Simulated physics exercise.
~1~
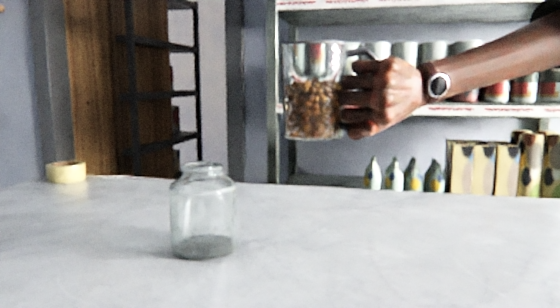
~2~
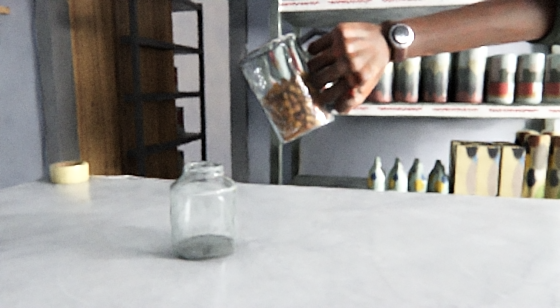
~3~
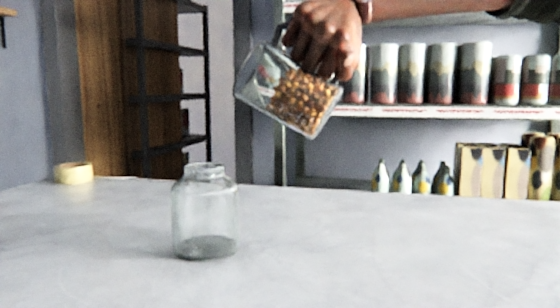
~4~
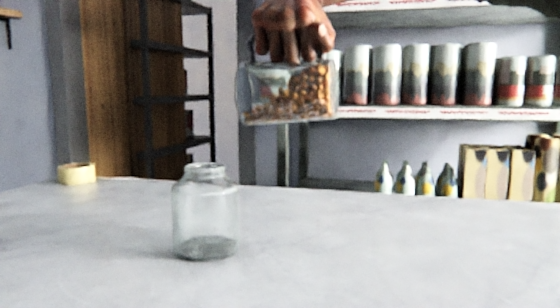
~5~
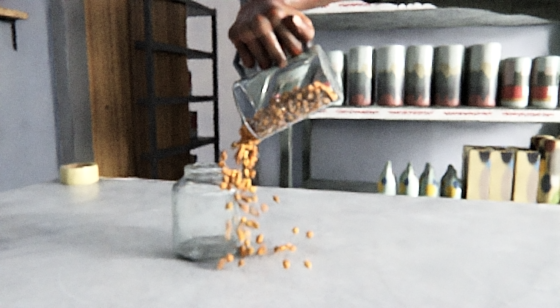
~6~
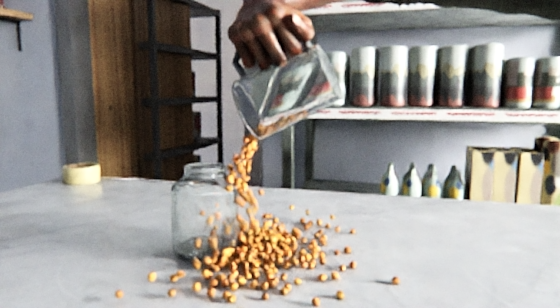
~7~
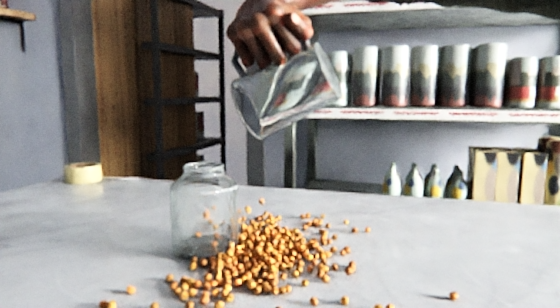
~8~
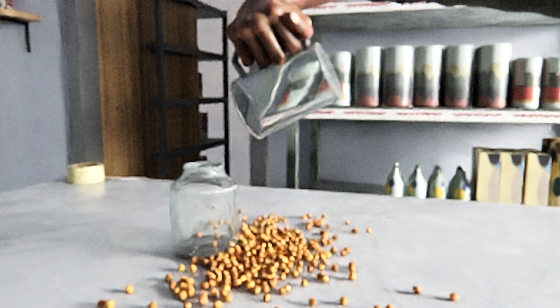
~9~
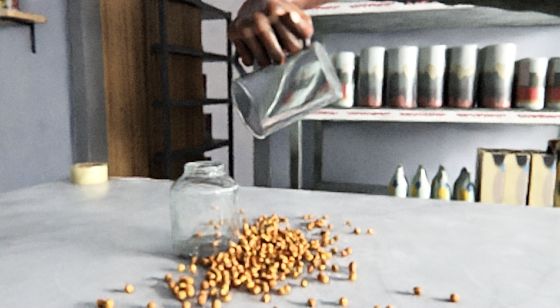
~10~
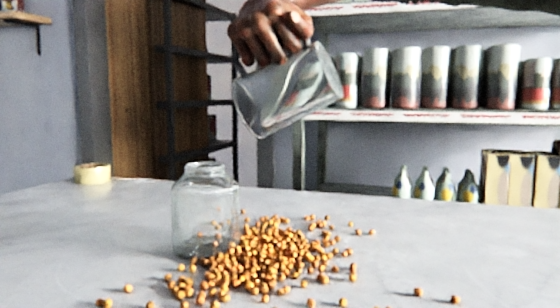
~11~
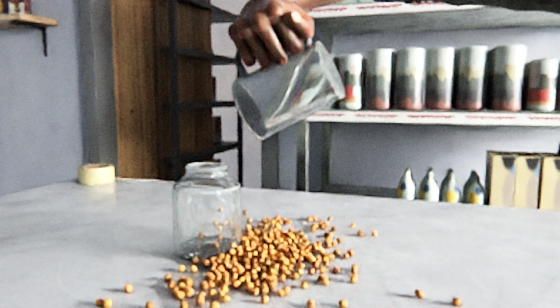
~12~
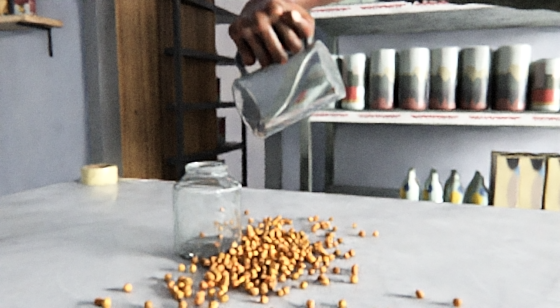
A hand wearing a watch brings a clear measuring cup of roasted chickpeas in from the right, above a pale tabletop seen from the front as the view drifts slightly sideways. An empty glass jar stands left of centre, with a yellowish roll of tape behind it and shelves of patterned containers at the back. The hand tips the cup leftward until the orange-brown pieces stream out. They fall along the jar's right side, bounce and scatter across the table. The cup empties and stays tilted, while the chickpeas rest in a loose heap outside the still-empty jar.
